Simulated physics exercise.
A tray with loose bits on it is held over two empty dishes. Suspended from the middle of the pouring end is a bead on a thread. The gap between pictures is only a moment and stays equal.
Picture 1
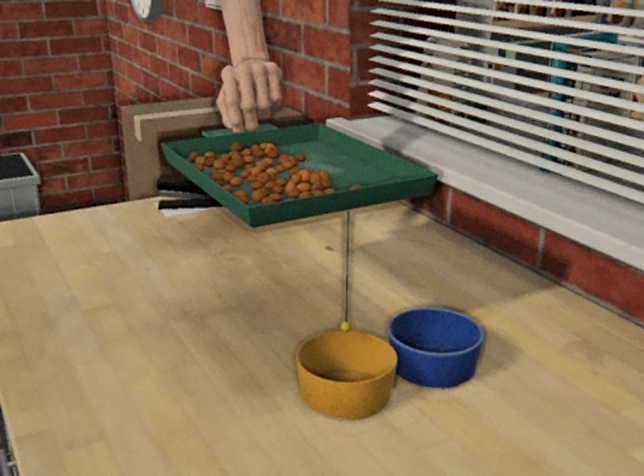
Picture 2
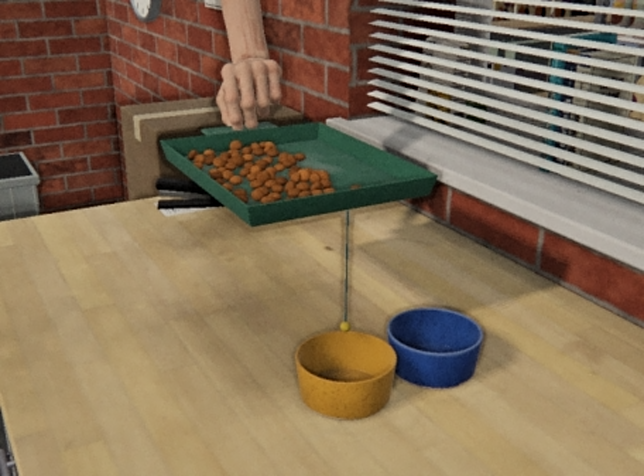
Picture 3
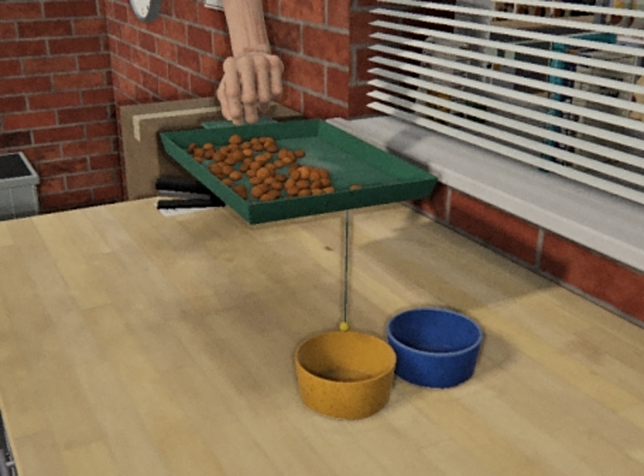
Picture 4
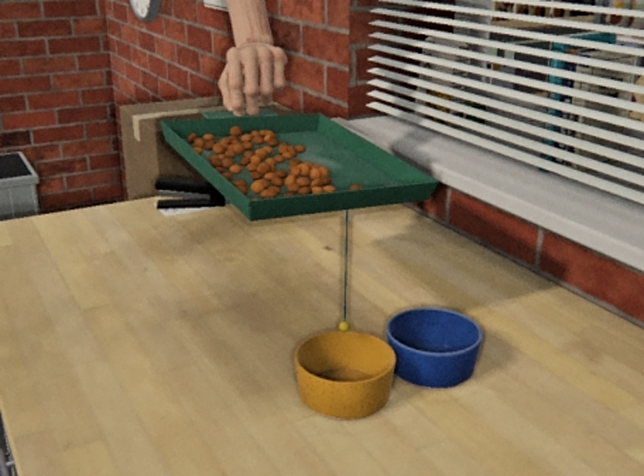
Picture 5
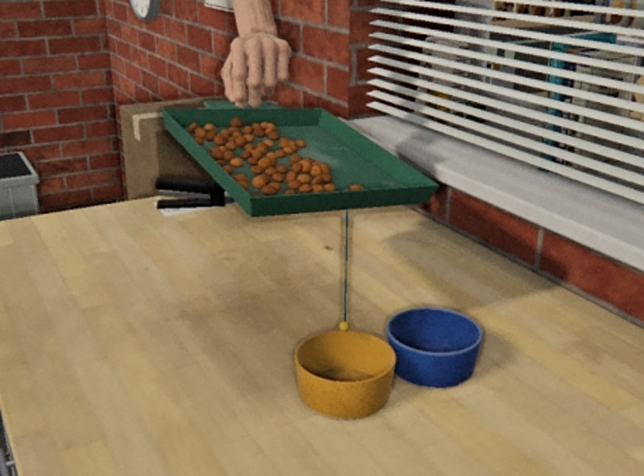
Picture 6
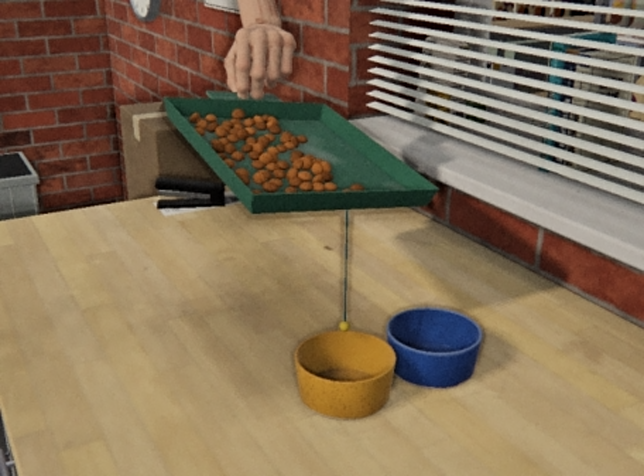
A hand gradually tilts a green tray of brown kibble above orange and blue bowls.
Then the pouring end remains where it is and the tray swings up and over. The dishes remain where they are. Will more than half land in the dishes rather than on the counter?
Caught: Above half.
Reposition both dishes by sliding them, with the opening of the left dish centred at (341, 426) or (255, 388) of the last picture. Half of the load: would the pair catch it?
First try: A minority; second try: A minority.
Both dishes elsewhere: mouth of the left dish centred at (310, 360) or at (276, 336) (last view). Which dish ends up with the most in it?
The first try favours the rightmost one, and the second try favours the rightmost one.
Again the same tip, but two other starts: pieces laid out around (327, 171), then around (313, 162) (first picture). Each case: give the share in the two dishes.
Estimate: 80 % first, 70 % second.
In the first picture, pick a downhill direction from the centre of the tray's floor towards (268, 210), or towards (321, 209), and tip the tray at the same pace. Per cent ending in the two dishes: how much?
The first try gives close to 0 per cent, the second close to 40 per cent.
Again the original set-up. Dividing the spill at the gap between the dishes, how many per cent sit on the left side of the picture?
50 %, roughly.
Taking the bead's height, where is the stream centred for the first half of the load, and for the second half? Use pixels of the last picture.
(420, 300) for the early half, (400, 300) for the late half.
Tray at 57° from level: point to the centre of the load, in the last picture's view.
Its middle sits at about pixel (385, 193).
Soon after the last picture, tray tipped steeply; nearly all on the tray; a small part in the air.
A little later, tray tipped right over; about a third on the tray; about a third in the right dish; a stray few outside both; about a quarter in the air.
Later still, tray tipped past a quarter turn; most in the right dish; about a quarter outside both.
At rest, tray tipped past a quarter turn; none in the left dish; most in the right dish; about a quarter outside both.
